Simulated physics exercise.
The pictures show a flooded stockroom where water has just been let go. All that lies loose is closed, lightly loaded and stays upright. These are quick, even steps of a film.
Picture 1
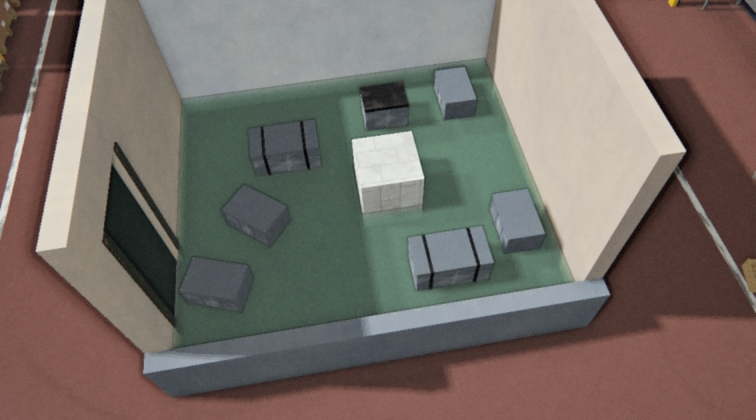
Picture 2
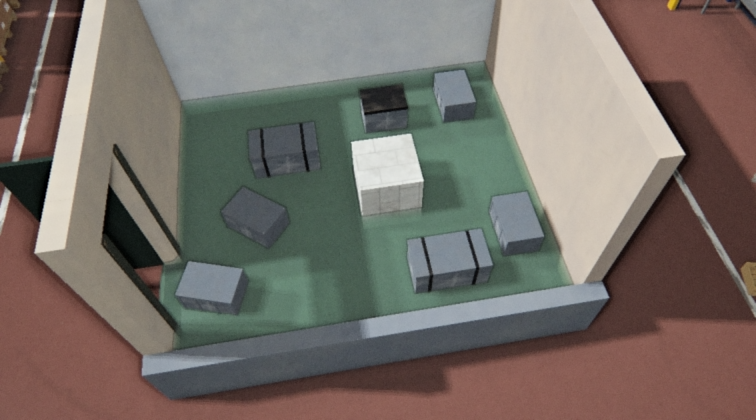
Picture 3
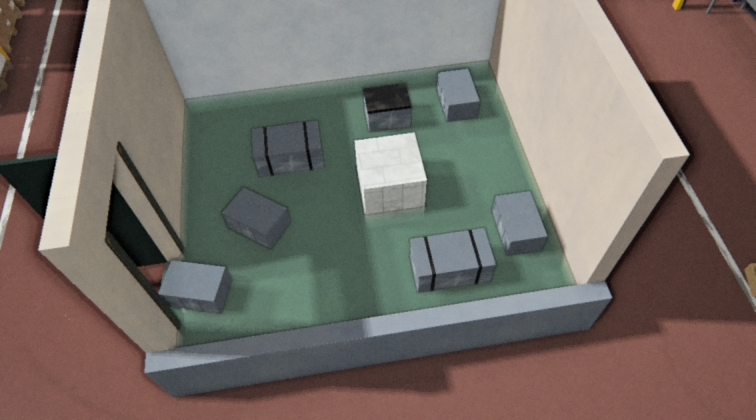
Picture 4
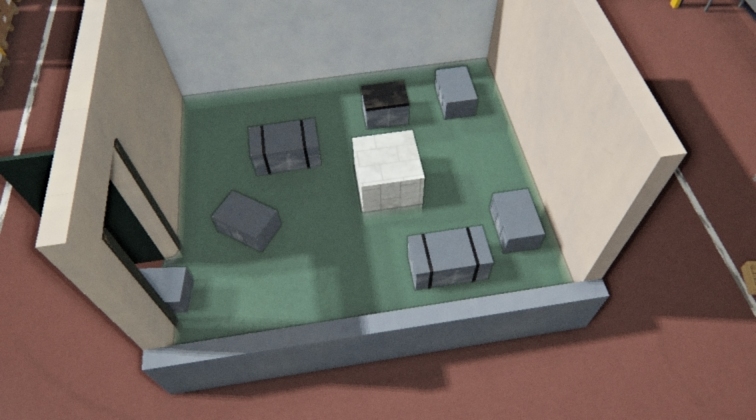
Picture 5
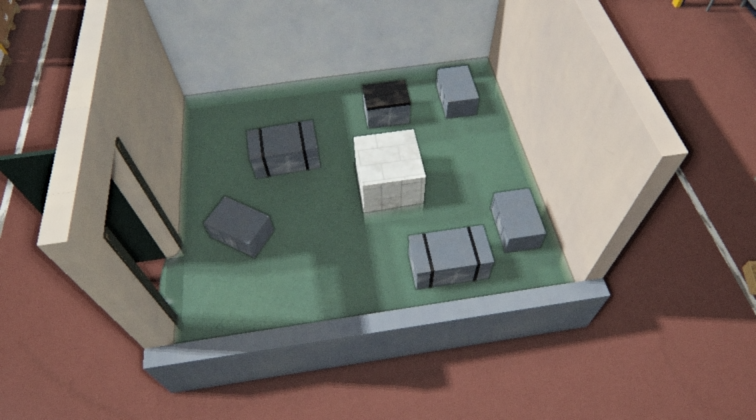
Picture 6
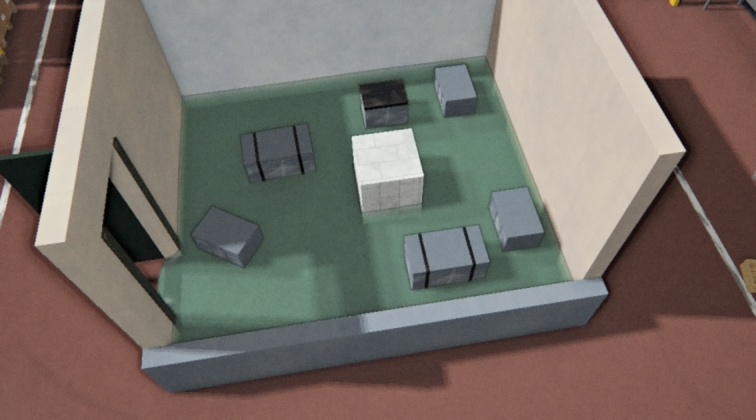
In a flooded stockroom with a pale block at its centre, a dark door on the left swings outward, the nearest grey crate drifts out through the doorway, and another crate shifts slowly toward the opening behind it.
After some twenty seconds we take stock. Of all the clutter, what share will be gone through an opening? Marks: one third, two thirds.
Share: One to two thirds.
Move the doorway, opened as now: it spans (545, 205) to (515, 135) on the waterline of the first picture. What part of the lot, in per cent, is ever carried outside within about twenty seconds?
Some 70 per cent.
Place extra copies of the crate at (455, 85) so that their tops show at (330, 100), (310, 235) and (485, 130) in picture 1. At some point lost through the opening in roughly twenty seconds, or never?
As listed: Gone, washed out, inside.
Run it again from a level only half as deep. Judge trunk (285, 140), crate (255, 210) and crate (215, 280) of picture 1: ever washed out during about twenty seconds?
In turn: Out, carried outside, gone.
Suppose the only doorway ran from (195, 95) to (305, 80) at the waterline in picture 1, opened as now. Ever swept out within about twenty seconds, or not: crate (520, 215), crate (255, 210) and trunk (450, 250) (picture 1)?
In that order: Inside, gone, stays.
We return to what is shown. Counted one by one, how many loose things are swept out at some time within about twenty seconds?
The number is 3.
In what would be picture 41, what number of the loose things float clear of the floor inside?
It comes to 4.
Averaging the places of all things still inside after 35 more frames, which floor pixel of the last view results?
Near (343, 215).
A moment on, 2 of 7 are out; 5 afloat.
Next, 2 of 7 are out; 5 afloat.
Later, 3 of 7 are out; 4 afloat.
In the end, 3 of 7 are out; 3 afloat.
